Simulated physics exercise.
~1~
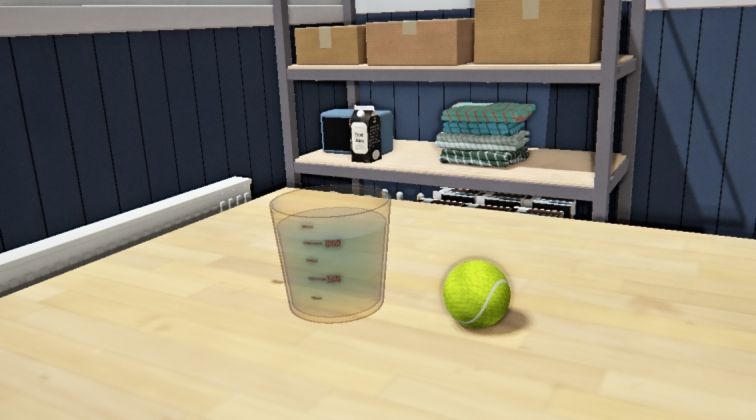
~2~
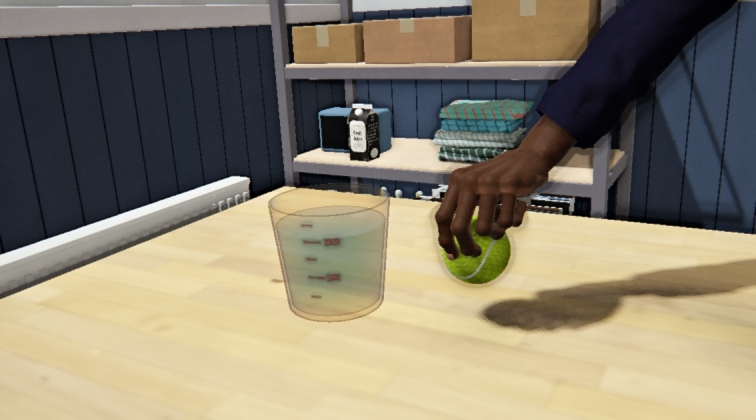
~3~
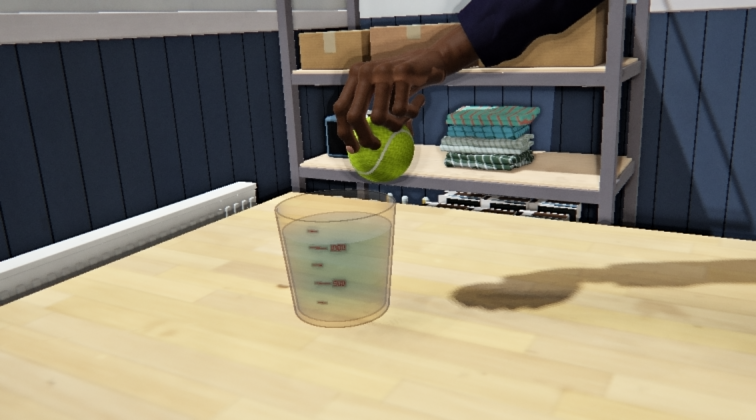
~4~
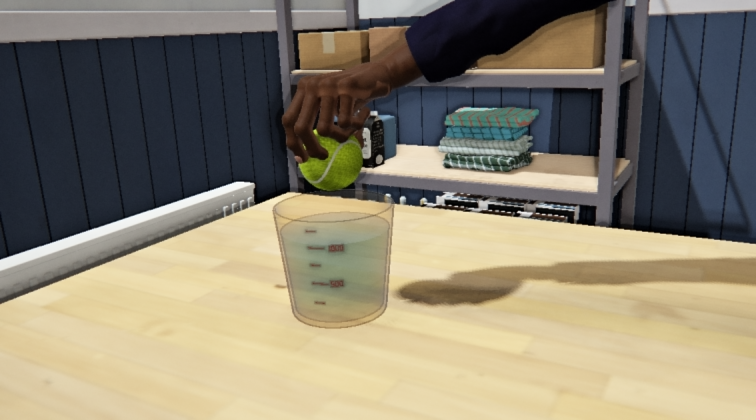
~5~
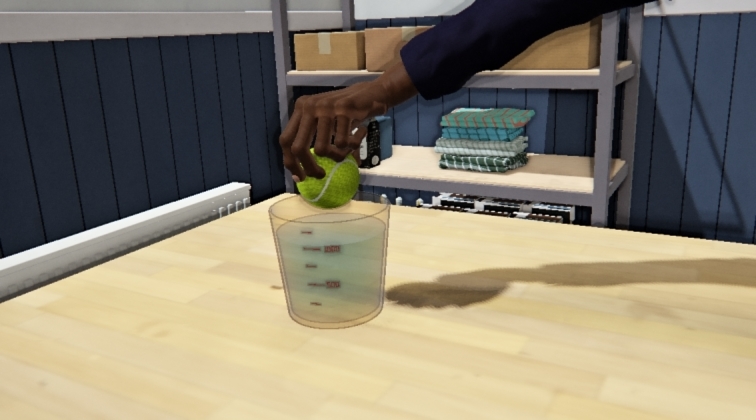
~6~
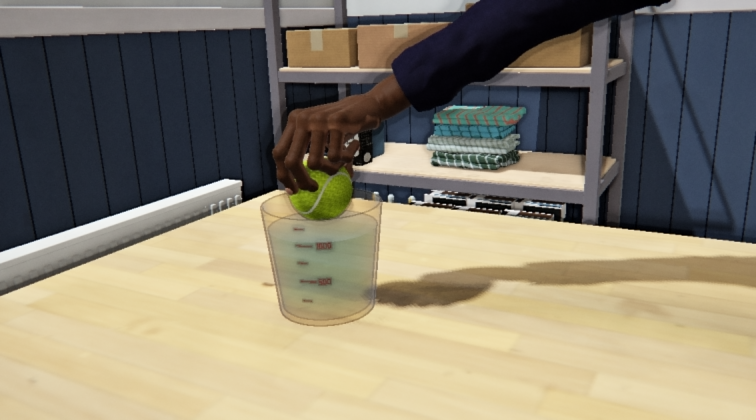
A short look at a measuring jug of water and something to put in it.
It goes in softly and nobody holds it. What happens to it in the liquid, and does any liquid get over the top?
In the end the water fails to sink, the measuring jug fails to spill.
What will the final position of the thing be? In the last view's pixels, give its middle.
Its centre ends up around (322, 217) in the last picture.
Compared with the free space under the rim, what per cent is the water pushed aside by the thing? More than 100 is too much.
It comes out near 20 %.
Soon after, the tennis ball enters the water; the measuring jug is about three quarters full.
Later, the tennis ball comes up again; the measuring jug is about three quarters full.
In the end, the tennis ball floats; the measuring jug is about three quarters full; nothing is spilt.
